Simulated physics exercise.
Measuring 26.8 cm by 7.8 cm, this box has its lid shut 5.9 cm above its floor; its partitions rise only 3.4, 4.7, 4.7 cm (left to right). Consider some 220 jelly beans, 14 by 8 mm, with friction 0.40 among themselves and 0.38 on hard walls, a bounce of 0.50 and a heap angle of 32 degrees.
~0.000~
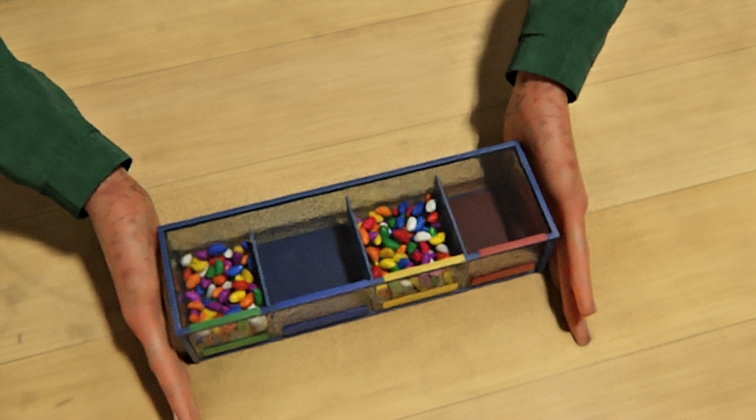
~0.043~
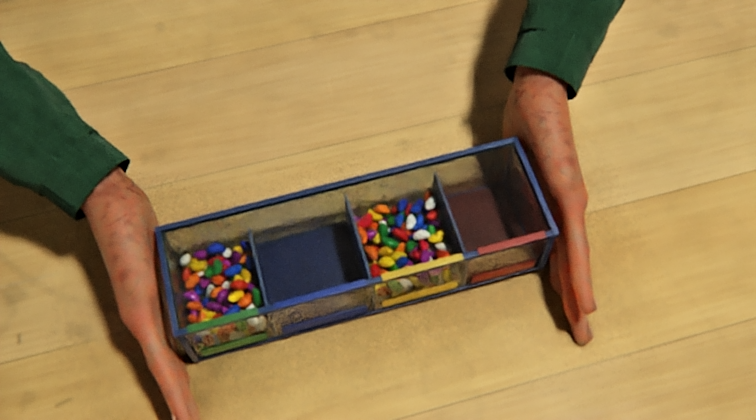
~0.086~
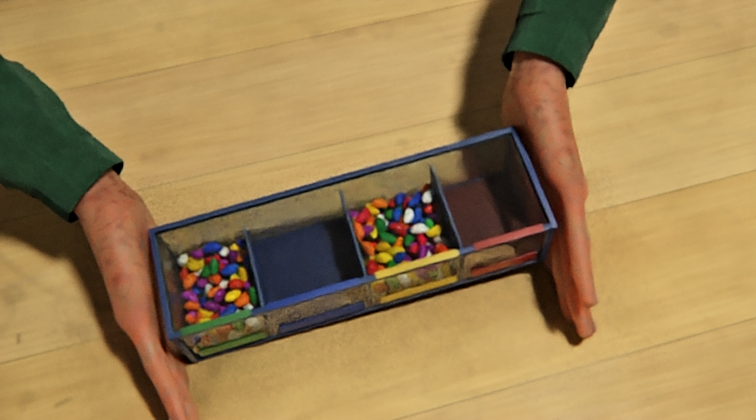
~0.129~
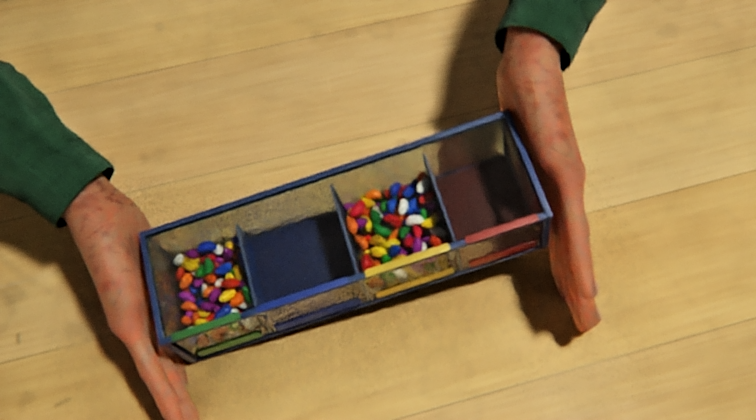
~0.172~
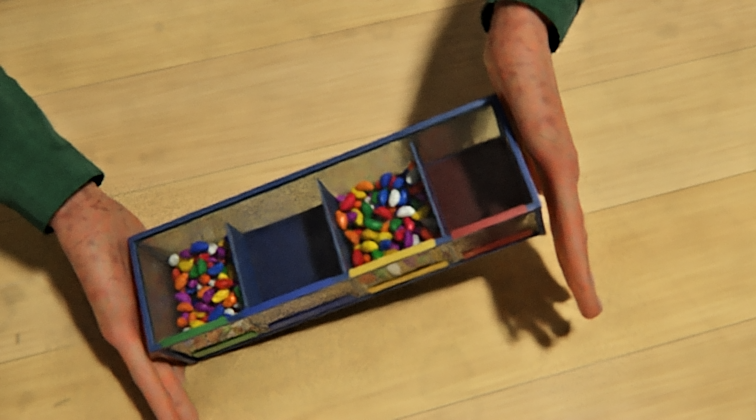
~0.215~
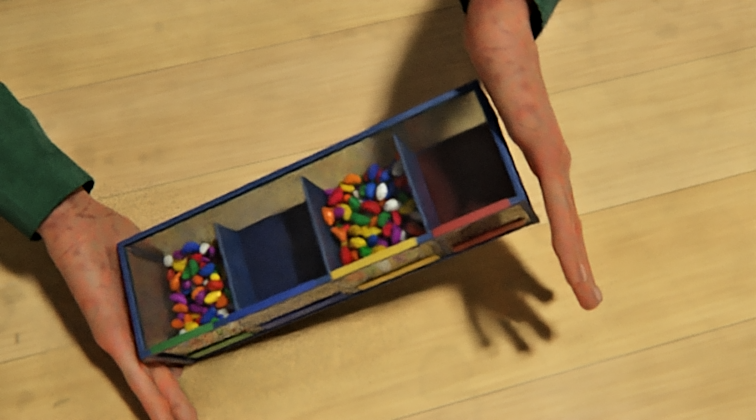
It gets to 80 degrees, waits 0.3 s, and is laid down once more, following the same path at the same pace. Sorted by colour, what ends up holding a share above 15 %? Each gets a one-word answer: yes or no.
My answers are red compartment no, blue compartment no, green compartment yes, yellow compartment yes.
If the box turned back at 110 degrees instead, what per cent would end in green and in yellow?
Then green would get 50 per cent and yellow 50 per cent.
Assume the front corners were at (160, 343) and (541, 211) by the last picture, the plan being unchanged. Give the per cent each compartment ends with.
Red 0 %; blue 0 %; green 50 %; yellow 50 %.
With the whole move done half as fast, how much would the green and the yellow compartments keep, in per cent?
That gives green 45 percent and yellow 55 percent.
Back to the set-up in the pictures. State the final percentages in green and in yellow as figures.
The green one gets 50 per cent and the yellow one 50 per cent.
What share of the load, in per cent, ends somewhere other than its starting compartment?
Near 5 per cent, all told.
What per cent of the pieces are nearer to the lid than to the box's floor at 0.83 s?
Around 30 %.
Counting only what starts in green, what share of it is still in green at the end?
Fraction kept: Approx. 100 %.
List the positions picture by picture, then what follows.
The first picture shows box tilt 0 degrees, front corners at (182, 330) and (552, 234); green 45 %, yellow 55 %.
The second picture shows box tilt 1 degrees, front corners at (179, 331) and (551, 232).
The third picture shows box tilt 5 degrees, front corners at (174, 334) and (550, 224), lowest corner left front.
The fourth picture shows box tilt 11 degrees, front corners at (165, 339) and (545, 213), lowest corner left front.
The fifth picture shows box tilt 17 degrees, front corners at (155, 345) and (534, 204), lowest corner left front.
The sixth picture shows box tilt 24 degrees, front corners at (146, 352) and (518, 197), lowest corner left front; green 45 %, yellow 55 %. Its pace works out near 155 degrees a second.
Then, at 0.83 s, tilt 80 degrees; green 45 %, yellow 50 %.
Then, at 1.23 s, tilt 44 degrees; green 50 %, yellow 50 %.
After 1.72 s, tilt 0 degrees; green 50 %, yellow 50 %.
At rest (2.0 s), red 0 %, blue 0 %, green 50 %, yellow 50 %.
